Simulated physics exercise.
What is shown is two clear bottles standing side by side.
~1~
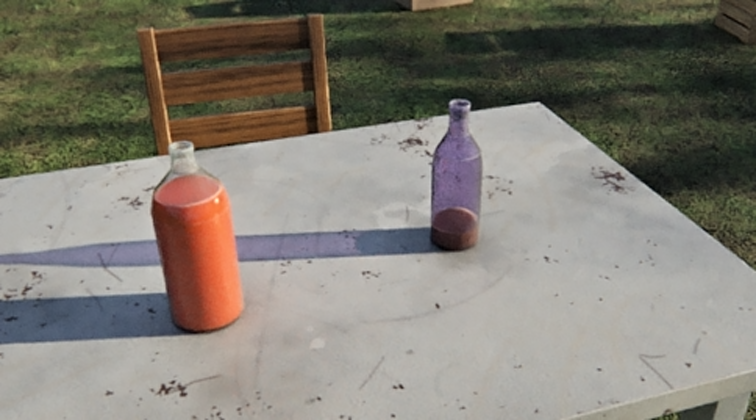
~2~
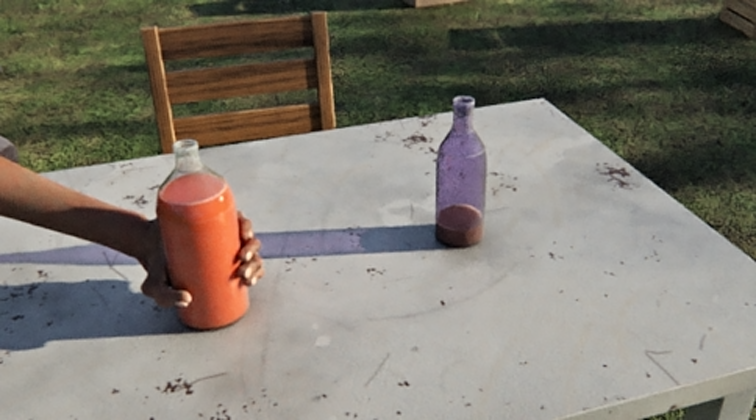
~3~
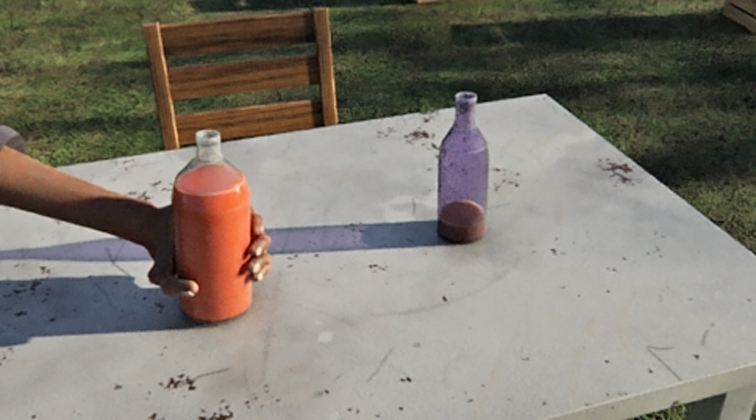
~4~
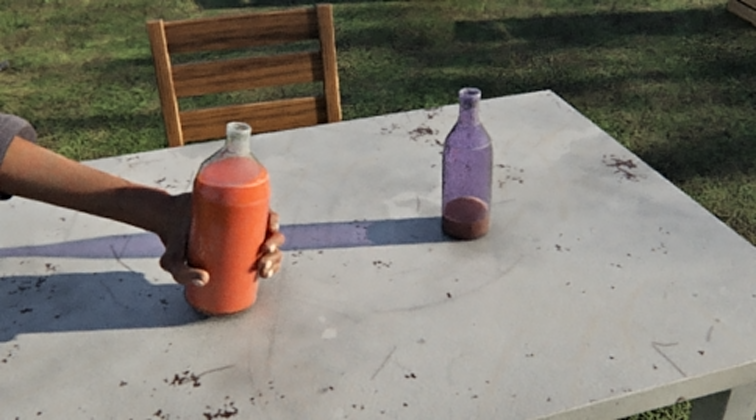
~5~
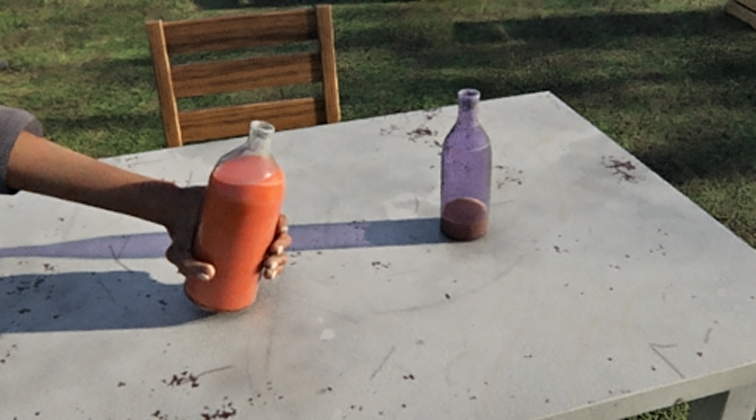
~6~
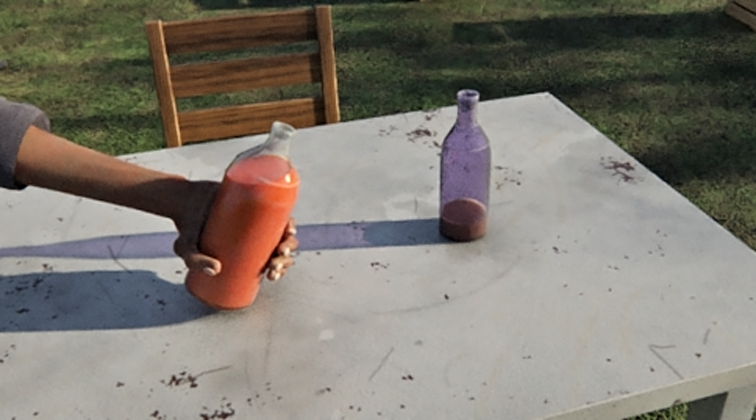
A hand reaching in from the left, gripping an orange-filled bottle on an outdoor table and tilting it rightward near a purple bottle.
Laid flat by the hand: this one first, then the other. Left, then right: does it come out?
The left one leaks and the right one keeps it in.
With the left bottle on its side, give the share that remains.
Roughly 40 percent stays in.
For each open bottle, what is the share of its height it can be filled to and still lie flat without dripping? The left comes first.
30 %, then 22 %.
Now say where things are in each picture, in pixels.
In the first picture, both stand upright; left bottle (194, 231) about three quarters full, open; right bottle (457, 172) nearly empty, open.
In the second picture, a hand takes the left bottle; left bottle about three quarters full, surface at (192, 189); right bottle nearly empty, surface at (460, 218).
In the third picture, the left bottle leans; left bottle (212, 221) about three quarters full; right bottle (464, 165) nearly empty.
In the fourth picture, the left bottle leans; left bottle about three quarters full, surface at (234, 171); right bottle nearly empty, surface at (466, 211).
In the fifth picture, the left bottle leans; left bottle (241, 211) tipped 20°; right bottle (467, 162) nearly empty.
In the sixth picture, the left bottle leans; left bottle (252, 210) tipped 25°, open; right bottle nearly empty, surface at (464, 212), open.
Next, the left bottle is nearly down; left bottle, some has come out.
After that, the left bottle lies flat; left bottle, some has come out.
Finally, both lie flat; left bottle, some has come out; right bottle, dry at the neck.
